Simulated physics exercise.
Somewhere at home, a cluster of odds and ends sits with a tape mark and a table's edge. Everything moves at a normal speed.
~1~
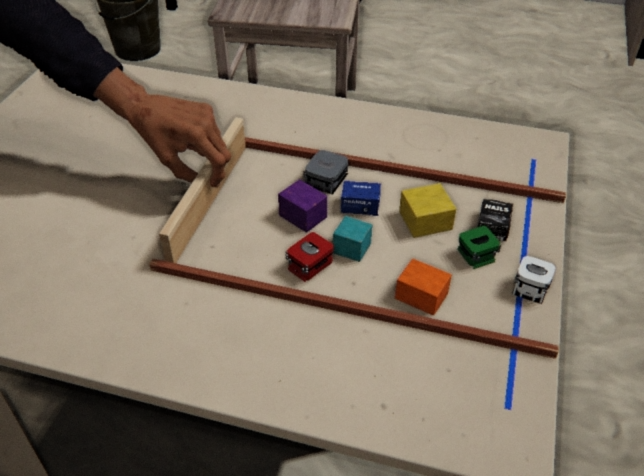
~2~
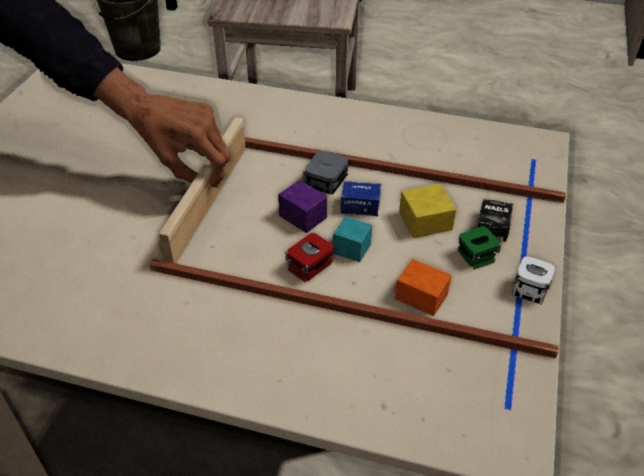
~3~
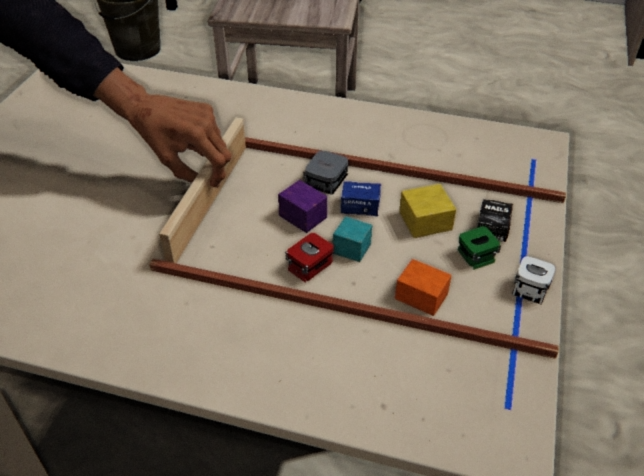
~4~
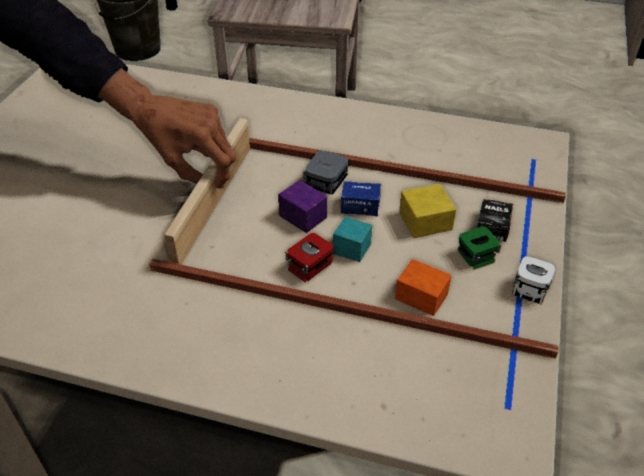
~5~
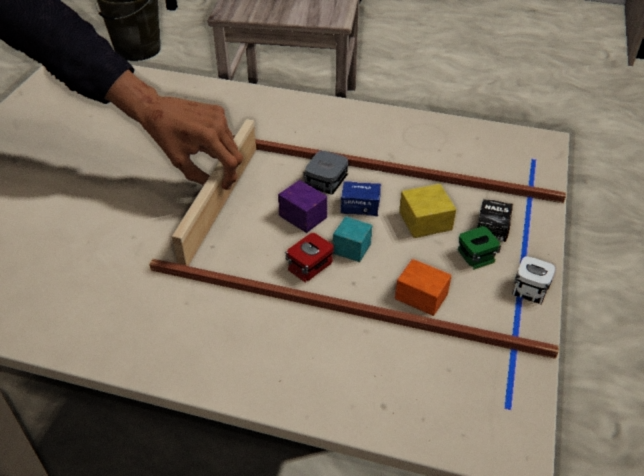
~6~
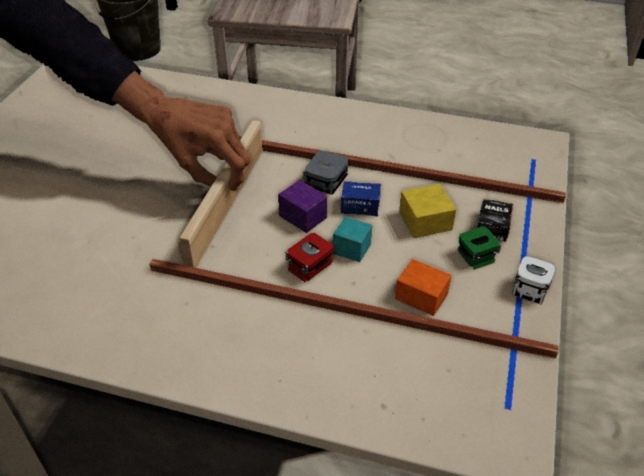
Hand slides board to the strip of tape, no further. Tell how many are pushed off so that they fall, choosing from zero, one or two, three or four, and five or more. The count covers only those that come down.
Five drops or more.
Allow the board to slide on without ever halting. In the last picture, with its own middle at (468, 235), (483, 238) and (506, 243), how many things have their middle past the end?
That makes 1, 1, 3.
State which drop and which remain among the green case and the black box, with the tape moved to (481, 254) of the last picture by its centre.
Green case still up, black box down.
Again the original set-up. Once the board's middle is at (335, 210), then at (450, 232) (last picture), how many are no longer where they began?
By then 4, and 9.
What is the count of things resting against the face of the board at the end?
It is in contact with 5.
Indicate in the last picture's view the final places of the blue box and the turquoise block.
Going in order, first (548, 228) and next (540, 273).
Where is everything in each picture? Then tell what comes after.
In the first picture, white case (534, 279); black box (495, 220); green case (478, 248); board (207, 186); tape (523, 262).
In the second picture, black box (495, 220); purple block (303, 206).
In the third picture, green case (478, 248); turquoise block (352, 239).
In the fourth picture, white case (533, 280); yellow block (427, 211).
In the fifth picture, black box (495, 220); orange block (423, 287).
In the sixth picture, white case (533, 280); black box (495, 220); green case (478, 248); board (226, 190); tape (523, 262).
Early on, none off yet; white case at rest near (533, 280); black box at rest near (495, 220); green case at rest near (478, 248).
Finally, the number that fall off is five or more; lost, yellow block, orange block, green case, black box and white case.
